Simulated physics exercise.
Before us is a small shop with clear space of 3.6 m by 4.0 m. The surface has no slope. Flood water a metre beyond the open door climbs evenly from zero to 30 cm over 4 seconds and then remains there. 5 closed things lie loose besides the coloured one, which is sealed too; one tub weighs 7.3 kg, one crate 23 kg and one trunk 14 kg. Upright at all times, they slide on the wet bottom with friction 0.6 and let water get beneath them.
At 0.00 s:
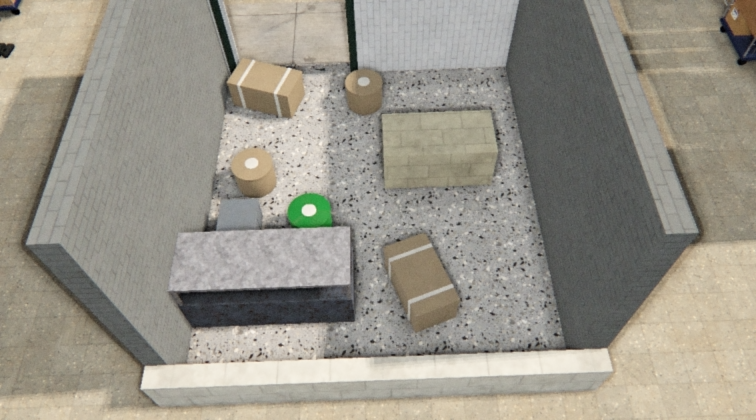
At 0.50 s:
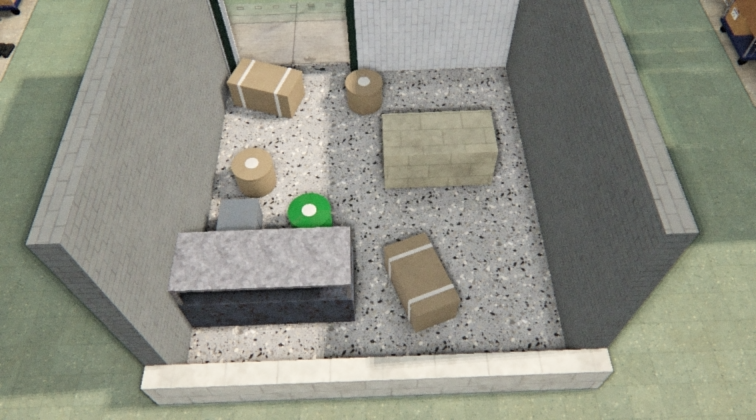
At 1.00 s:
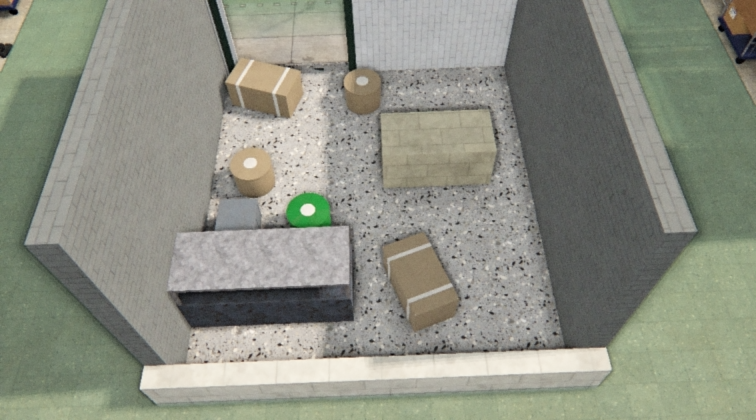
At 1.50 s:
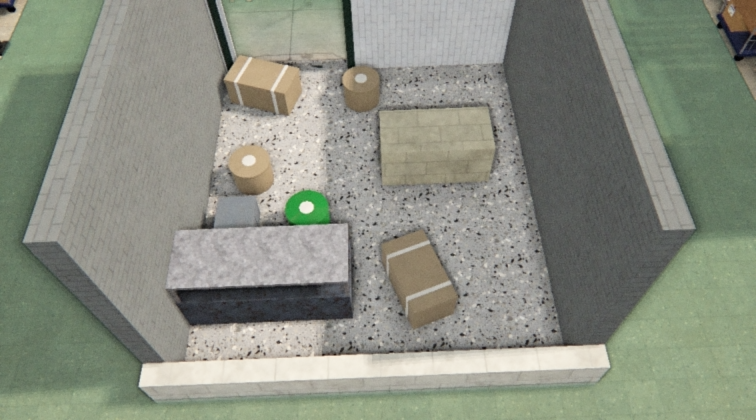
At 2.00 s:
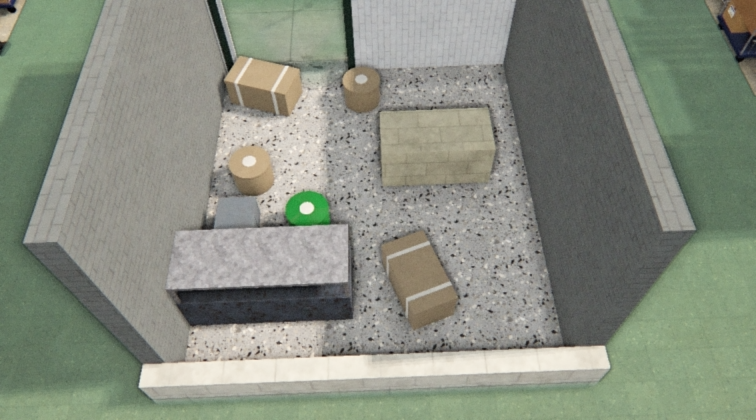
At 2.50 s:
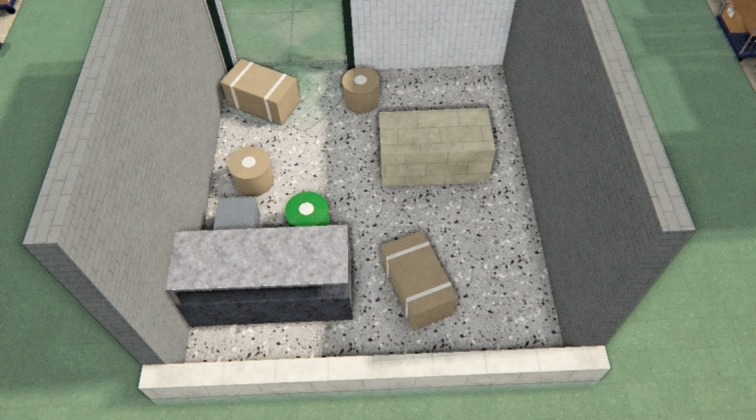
Green water spreads around the small walled shop, and one taped box shifts slightly.
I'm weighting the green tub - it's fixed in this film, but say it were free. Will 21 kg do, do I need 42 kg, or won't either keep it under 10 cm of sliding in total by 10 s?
Neither will.
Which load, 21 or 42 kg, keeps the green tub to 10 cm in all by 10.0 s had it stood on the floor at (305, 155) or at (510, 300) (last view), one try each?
Respectively, neither option succeeds and the heavy option is needed.
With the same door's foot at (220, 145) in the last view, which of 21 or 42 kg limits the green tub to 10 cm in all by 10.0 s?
Note: The lighter mass keeps it.
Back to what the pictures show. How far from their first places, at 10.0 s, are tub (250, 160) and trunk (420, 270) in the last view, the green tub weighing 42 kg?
They've ended up 300 cm and 50 cm away, in that order.
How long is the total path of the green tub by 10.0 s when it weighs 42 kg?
Total path: Around 140 cm.
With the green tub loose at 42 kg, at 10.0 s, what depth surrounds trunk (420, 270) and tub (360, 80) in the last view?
Roughly 18 and 10 cm.
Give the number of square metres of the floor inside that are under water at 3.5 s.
About 3.5 m2 is covered.
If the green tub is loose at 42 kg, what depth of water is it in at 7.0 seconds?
21 cm, roughly.
After 3.5 s the green tub would be 0 cm from its start with 21 kg and 0 cm from its start with 42 kg; 0 cm of water round it then.
After 4.5 s the green tub would be 4 cm from its start with 21 kg and 0 cm from its start with 42 kg; 7 cm of water round it then.
After 7.0 s the green tub would be 190 cm from its start with 21 kg and 39 cm from its start with 42 kg; 21 cm of water round it then.
After 10.0 s the green tub would be 223 cm from its start with 21 kg and 136 cm from its start with 42 kg; 18 cm of water round it then.
